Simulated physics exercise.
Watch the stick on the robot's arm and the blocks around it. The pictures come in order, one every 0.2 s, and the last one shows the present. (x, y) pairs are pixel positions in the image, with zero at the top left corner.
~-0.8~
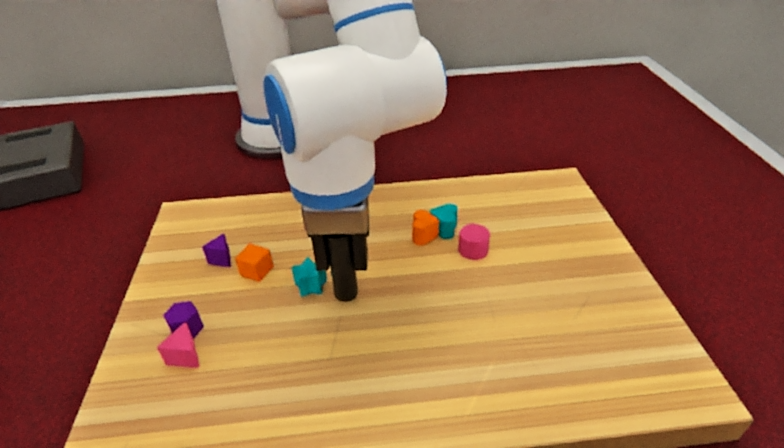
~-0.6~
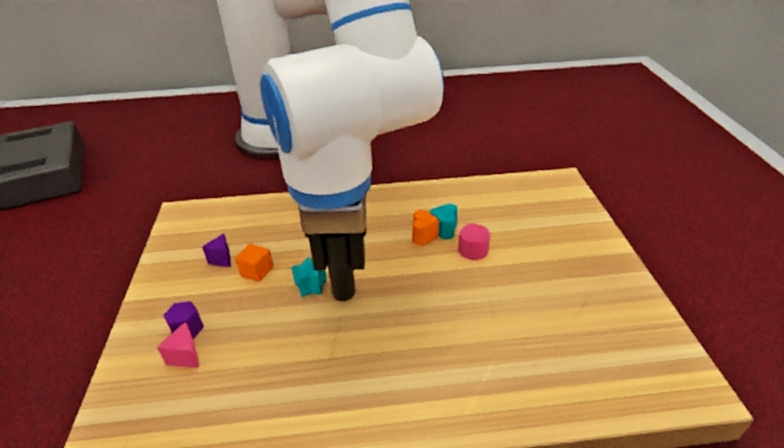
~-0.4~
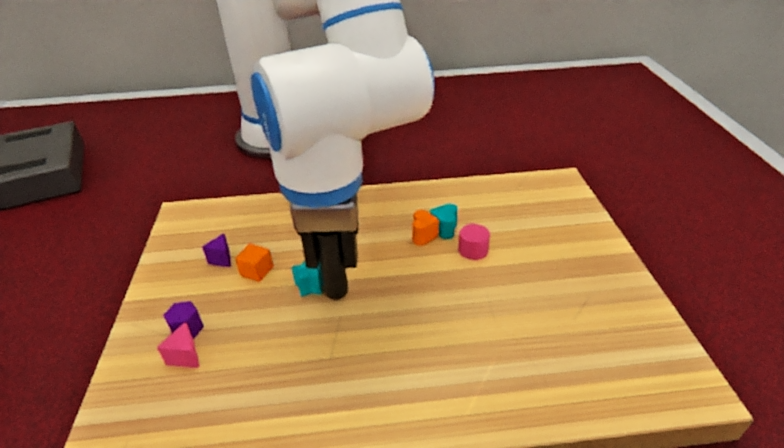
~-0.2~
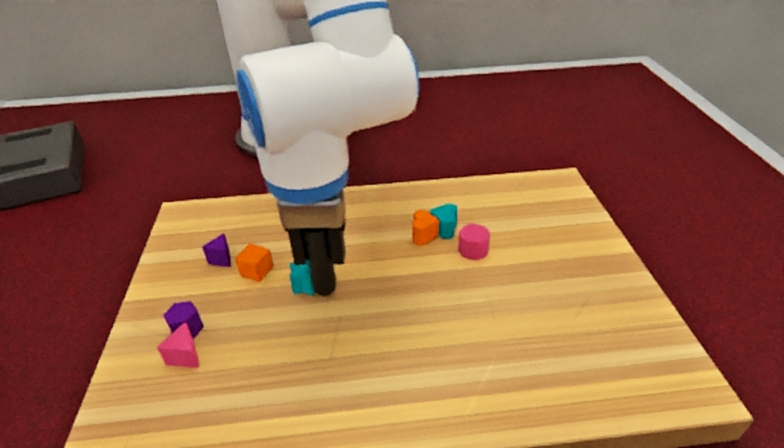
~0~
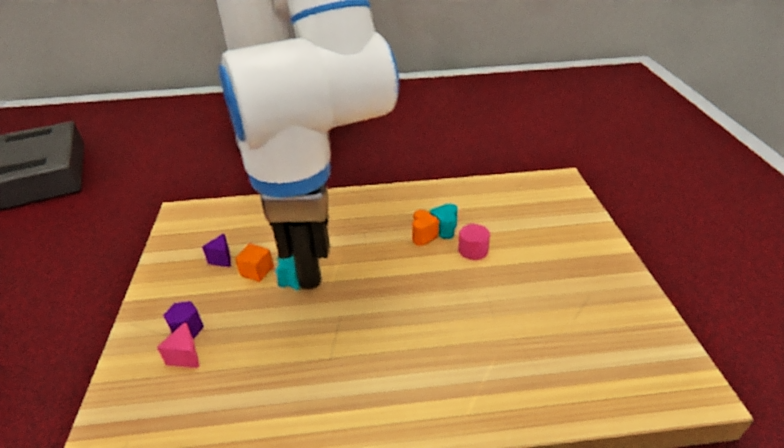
The robot's arm eased its black stick left across the wooden board, then nudged the turquoise star-shaped block a short way toward the orange square one, while the other blocks stayed still.
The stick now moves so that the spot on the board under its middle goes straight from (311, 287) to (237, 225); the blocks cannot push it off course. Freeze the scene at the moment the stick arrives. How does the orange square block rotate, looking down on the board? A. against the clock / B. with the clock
The answer is A.
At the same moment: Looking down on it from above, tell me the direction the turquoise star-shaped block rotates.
Anticlockwise.
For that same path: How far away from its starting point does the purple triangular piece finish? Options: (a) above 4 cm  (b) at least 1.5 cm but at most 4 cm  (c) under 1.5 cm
Choice b: At least 1.5 cm but at most 4 cm.
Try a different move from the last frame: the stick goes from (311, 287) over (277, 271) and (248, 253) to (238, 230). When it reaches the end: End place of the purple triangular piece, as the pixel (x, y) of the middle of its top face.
Its top face will be centred at roughly (167, 239).
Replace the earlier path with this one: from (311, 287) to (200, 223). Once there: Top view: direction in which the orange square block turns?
From above, it looks like the orange square block goes counterclockwise.
The first path, step by step. One third of the way, stick at (283, 260); purple triangular piece at (212, 242), turned 20° clockwise; orange square block at (233, 249), turned 45° anticlockwise; turquoise star-shaped block at (260, 243), turned 15° anticlockwise.
Two thirds of the way, stick at (258, 239); purple triangular piece at (201, 242), turned 55° clockwise; orange square block at (215, 250), turned 80° anticlockwise; turquoise star-shaped block at (233, 234), turned 55° anticlockwise.
At the end, stick at (236, 220); purple triangular piece at (198, 243), turned 55° clockwise; orange square block at (215, 250), turned 80° anticlockwise; turquoise star-shaped block at (227, 230), turned 90° anticlockwise.
